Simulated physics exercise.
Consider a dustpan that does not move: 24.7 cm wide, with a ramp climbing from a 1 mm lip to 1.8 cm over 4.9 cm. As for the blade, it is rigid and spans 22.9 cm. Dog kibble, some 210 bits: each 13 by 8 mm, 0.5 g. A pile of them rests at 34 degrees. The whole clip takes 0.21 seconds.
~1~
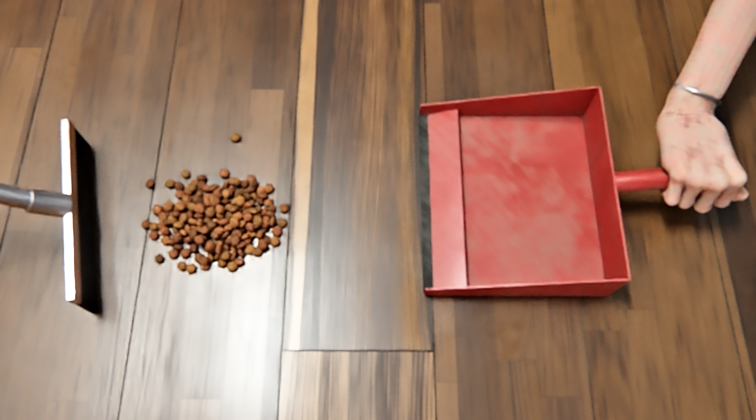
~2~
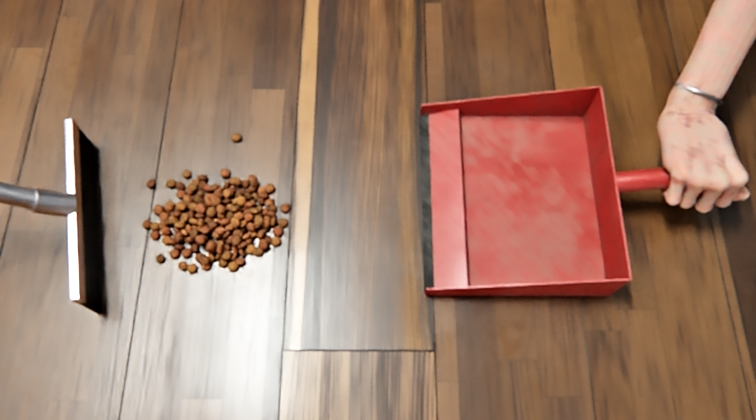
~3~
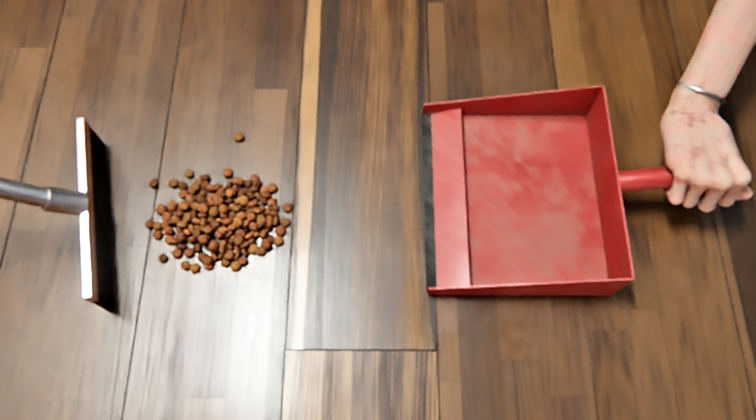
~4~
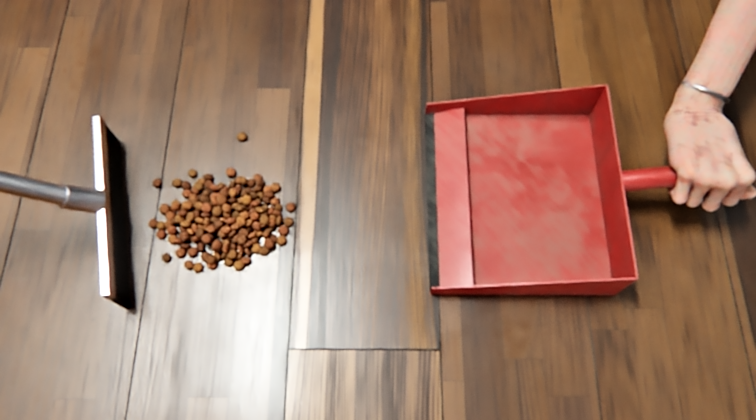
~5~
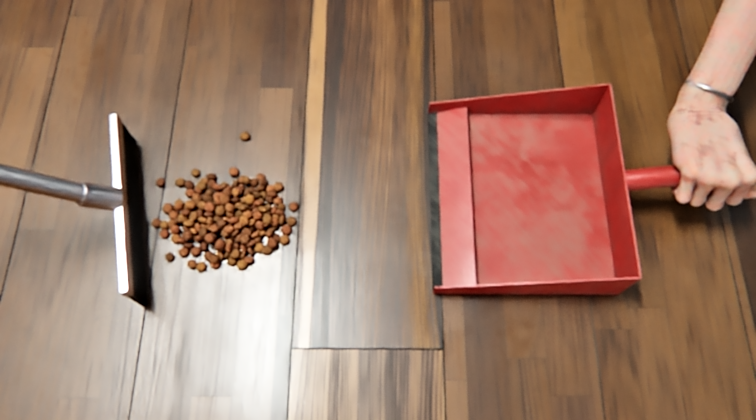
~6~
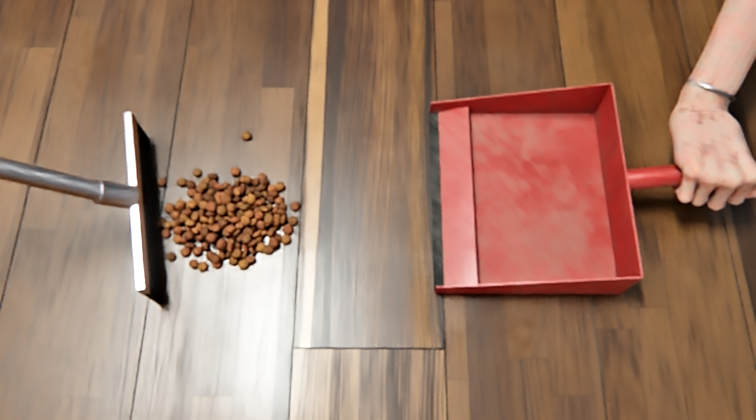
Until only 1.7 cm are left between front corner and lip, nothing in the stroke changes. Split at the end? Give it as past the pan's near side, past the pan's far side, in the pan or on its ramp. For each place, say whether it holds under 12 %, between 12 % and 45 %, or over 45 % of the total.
At the end, near side: Not much; far side: Not much; pan: A moderate quantity.
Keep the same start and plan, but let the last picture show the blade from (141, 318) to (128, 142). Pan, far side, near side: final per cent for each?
You'd see pan at 0, far at 0 and near at 15.
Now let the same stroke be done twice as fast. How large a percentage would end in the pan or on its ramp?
Near 35 %.
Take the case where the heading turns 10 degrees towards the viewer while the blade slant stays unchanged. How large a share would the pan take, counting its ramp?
15 %.
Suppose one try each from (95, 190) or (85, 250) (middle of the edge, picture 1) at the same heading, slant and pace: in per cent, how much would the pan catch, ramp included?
30 and 20 per cent, roughly.
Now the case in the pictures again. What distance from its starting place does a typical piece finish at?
Median: Approx. 24 cm.
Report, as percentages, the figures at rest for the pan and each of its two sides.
Tally in %: Near side 0; far side 5; pan 30.
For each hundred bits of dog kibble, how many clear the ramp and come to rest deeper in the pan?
It comes to some 0 per cent.
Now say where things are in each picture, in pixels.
Blade from (75, 299) to (69, 127), moved 0.0 cm, 0 of the pieces shifted so far; middle of the pieces at (217, 219); pan at (523, 200), in the first picture.
Blade from (79, 299) to (73, 126), moved 0.3 cm, 0 of the pieces shifted so far; middle of the pieces at (218, 219), in the second picture.
Blade from (92, 297) to (84, 125), moved 1.4 cm, 0 of the pieces shifted so far; middle of the pieces at (220, 219), in the third picture.
Blade from (109, 294) to (100, 123), moved 2.9 cm, 0 of the pieces shifted so far; middle of the pieces at (224, 218), in the fourth picture.
Blade from (128, 292) to (117, 122), moved 4.5 cm, 0 of the pieces shifted so far; middle of the pieces at (227, 218), in the fifth picture.
Blade from (144, 289) to (131, 120), moved 6.1 cm, 0 of the pieces shifted so far; middle of the pieces at (228, 217); pan at (535, 198), in the sixth picture.
Then, 0.39 s after the last picture, middle of the blade 20 cm from the lip; 0 % over the lip, far side 0 %, near side 0 %.
Then, 0.65 s after the last picture, middle of the blade 10 cm from the lip; 0 % over the lip, far side 0 %, near side 0 %.
Then, 1.01 s after the last picture, middle of the blade 4 cm from the lip; 30 % over the lip, far side 5 %, near side 0 %.
In the end, near side 0 %, far side 5 %, pan 30 %, in front of the lip or behind the blade 65 %.
